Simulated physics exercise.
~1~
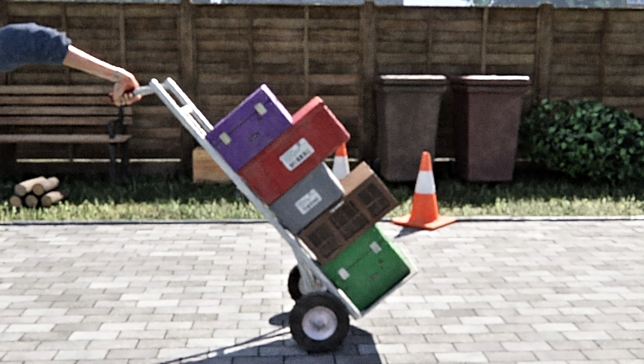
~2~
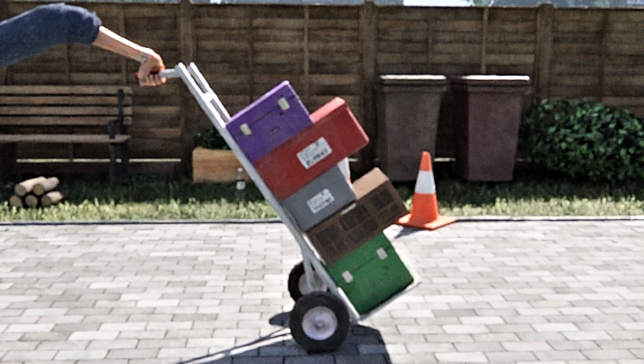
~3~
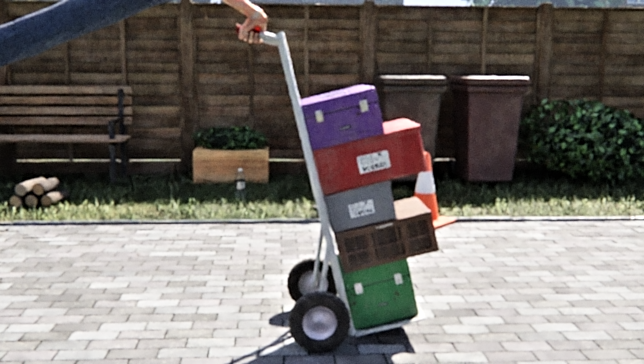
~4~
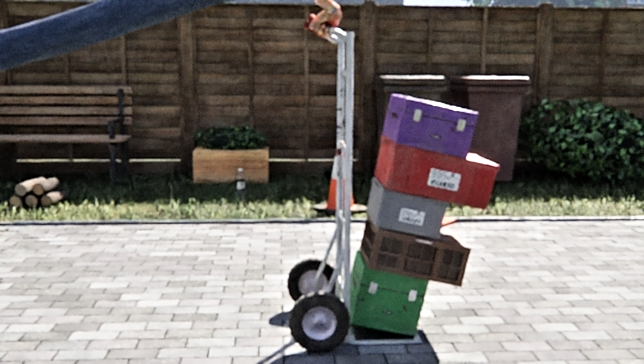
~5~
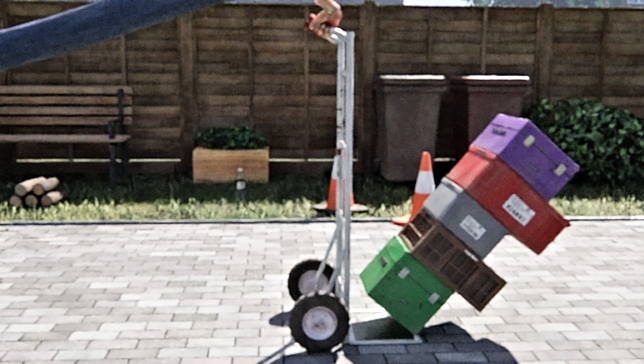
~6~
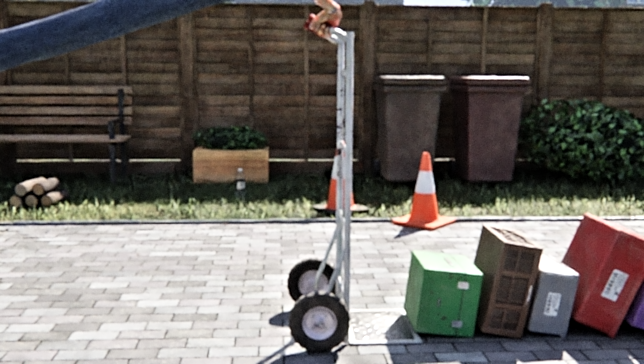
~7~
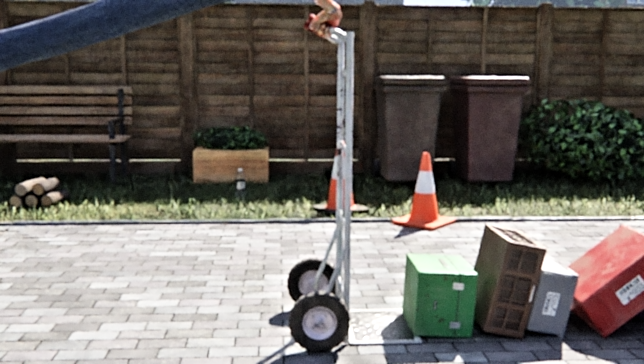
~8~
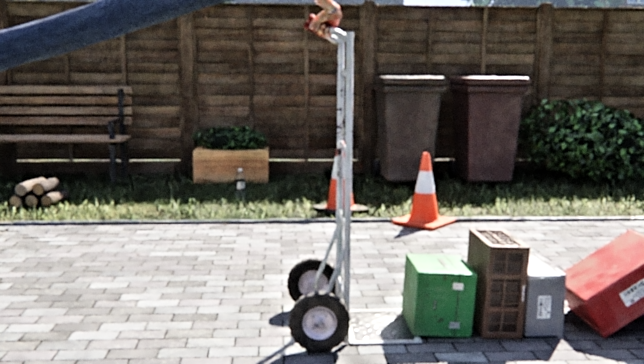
An arm swung a loaded hand truck upright on a paved yard, and its stack of boxes tipped forward and toppled to the right. The purple one ended up out of view, while the others lay in a row beside the empty-looking upright frame.
